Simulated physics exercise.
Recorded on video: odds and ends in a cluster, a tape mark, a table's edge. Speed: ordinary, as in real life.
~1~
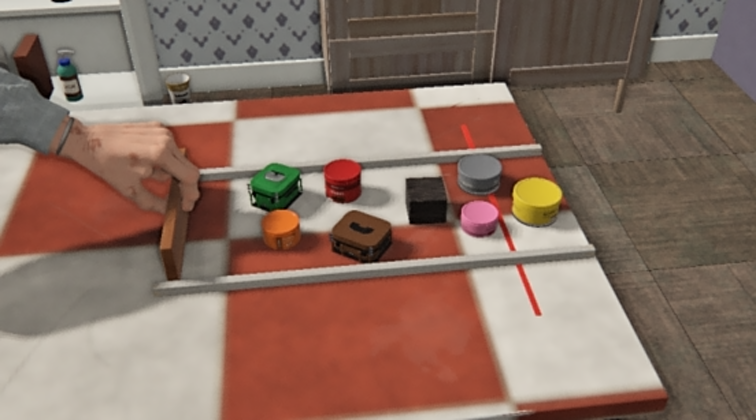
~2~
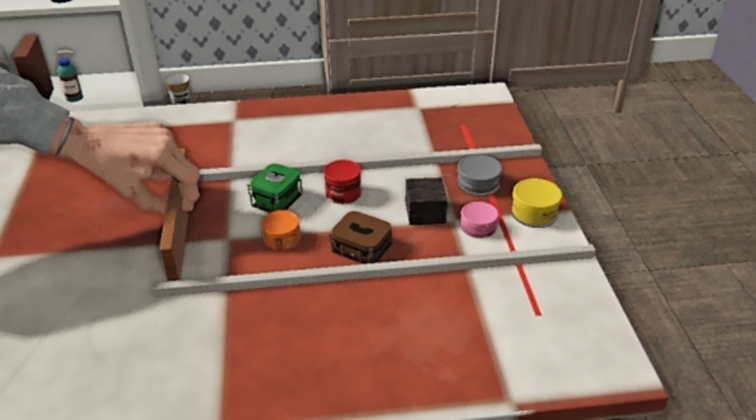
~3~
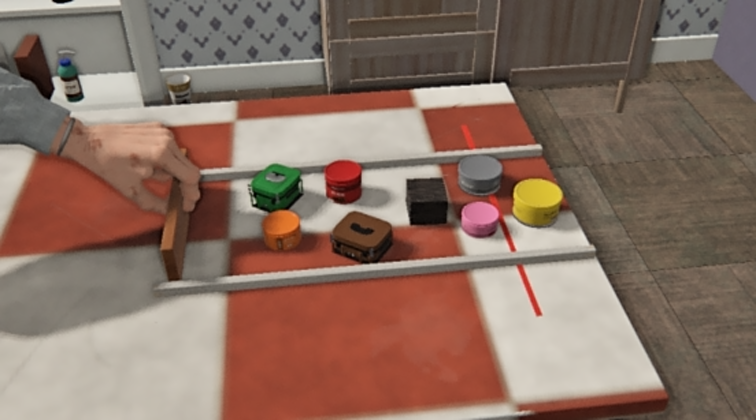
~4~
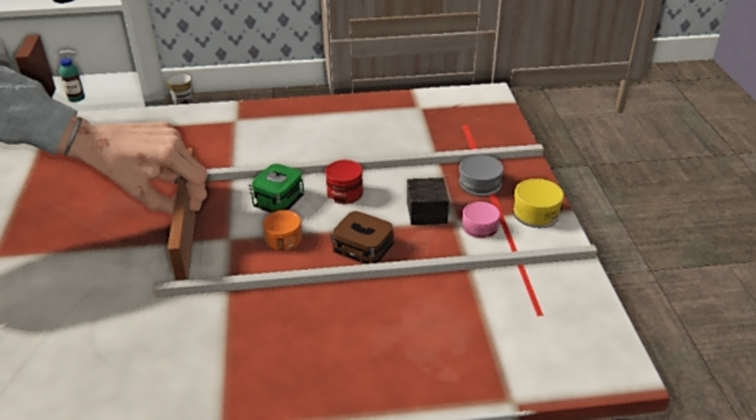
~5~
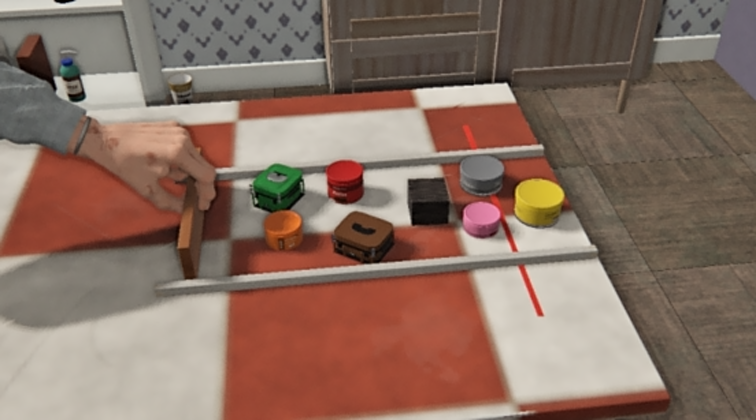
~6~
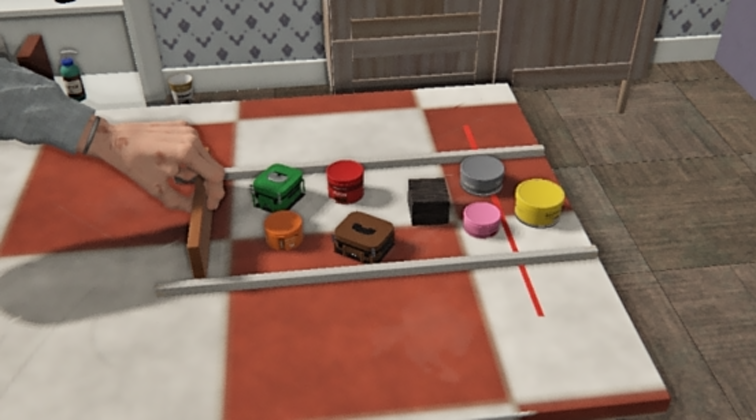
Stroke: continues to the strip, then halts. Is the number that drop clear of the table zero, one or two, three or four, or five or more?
It is one or two.
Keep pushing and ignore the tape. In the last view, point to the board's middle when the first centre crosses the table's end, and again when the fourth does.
Pixels in order: Roughly (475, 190), roughly (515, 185).
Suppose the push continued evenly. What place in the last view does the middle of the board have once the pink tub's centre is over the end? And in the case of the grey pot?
Middle approx. at (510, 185), then approx. at (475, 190).
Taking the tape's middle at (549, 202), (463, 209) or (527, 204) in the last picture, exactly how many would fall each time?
The counts: 5, 0 and 5.
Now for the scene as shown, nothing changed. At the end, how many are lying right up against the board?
Looks like 3 of them, all told.
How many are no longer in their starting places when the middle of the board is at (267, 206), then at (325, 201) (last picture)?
By then 2, and later 4.
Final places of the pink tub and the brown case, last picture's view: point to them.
Final positions - pink tub around (565, 217), brown case around (533, 232).
Soon after, none off yet; yellow pot at rest near (539, 204); grey pot at rest near (482, 176); pink tub at rest near (482, 221).
After that, none off yet; yellow pot moving near (547, 204); grey pot displaced about its own width near (530, 171); pink tub displaced about its own width near (512, 221).
In the end, the number that fall off is one or two; gone, grey pot and yellow pot.
